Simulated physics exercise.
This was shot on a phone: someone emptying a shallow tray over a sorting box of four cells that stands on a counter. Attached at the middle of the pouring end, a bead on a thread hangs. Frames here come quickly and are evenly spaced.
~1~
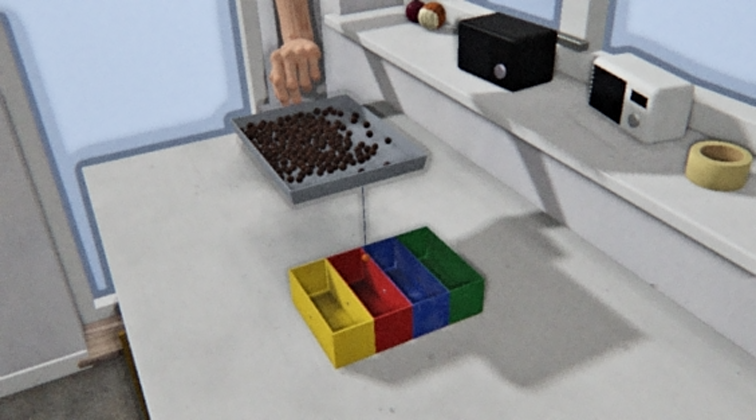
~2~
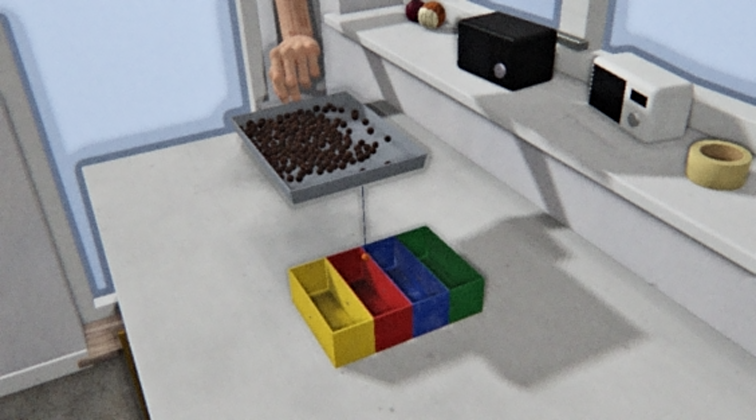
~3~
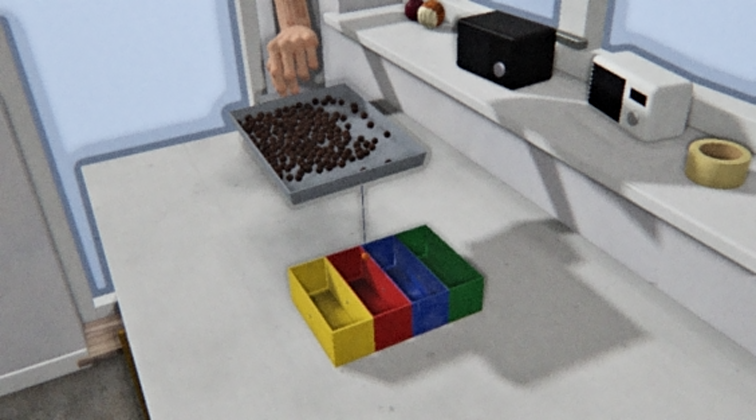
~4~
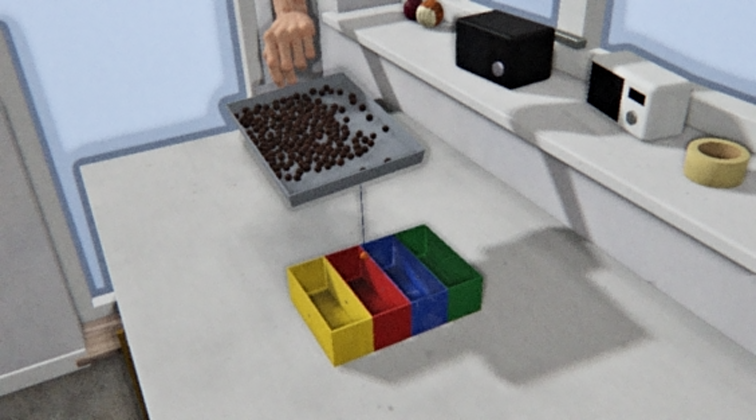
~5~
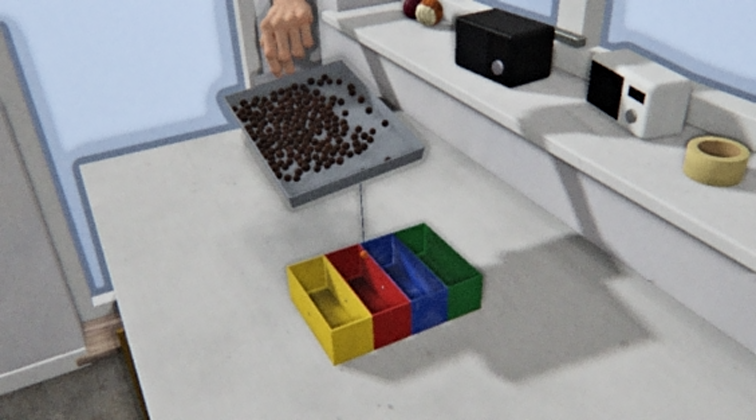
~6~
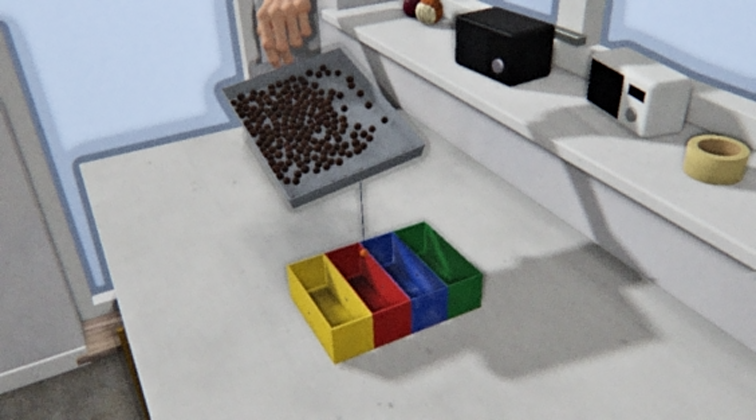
We see a hand behind a shallow grey tray of small dark brown balls above a yellow, red, blue and green sorting box; the tray gradually tilts, its back rising and front left corner dipping slightly, as the balls shift slightly.
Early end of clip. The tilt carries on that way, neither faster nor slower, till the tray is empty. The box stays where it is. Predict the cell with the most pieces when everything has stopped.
I would say the yellow cell.
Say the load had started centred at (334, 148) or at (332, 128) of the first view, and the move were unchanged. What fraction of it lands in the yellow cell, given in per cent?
Shares in turn: 50 % and 50 %.
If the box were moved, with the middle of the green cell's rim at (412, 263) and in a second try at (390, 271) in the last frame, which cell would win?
The yellow one; the cell in red.
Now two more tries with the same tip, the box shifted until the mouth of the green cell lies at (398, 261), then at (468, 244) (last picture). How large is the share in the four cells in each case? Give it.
First about 100, then 0 per cent.
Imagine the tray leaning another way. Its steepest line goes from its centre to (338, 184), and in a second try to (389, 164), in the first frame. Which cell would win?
First try: The yellow cell; second try: The cell in green.
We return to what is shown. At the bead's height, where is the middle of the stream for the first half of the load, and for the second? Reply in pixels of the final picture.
It passes near (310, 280) first and then near (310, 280).
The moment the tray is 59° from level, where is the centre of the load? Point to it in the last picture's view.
The centre of the load shows up near (308, 168) in the last view.
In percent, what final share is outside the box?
50 %.
Soon, tray tipped steeply; nearly all on the tray; a stray few in the red cell; a small part falling or outside the box.
A while on, tray tipped right over; about a quarter on the tray; about a third in the yellow cell; a stray few in the red cell; about half falling or outside the box.
Towards the end, tray tipped past a quarter turn; about half in the yellow cell; a stray few in the red cell; about half falling or outside the box.
Finally, tray tipped past a quarter turn; about half in the yellow cell; a stray few in the red cell; none in the blue cell; none in the green cell; about half outside the box.
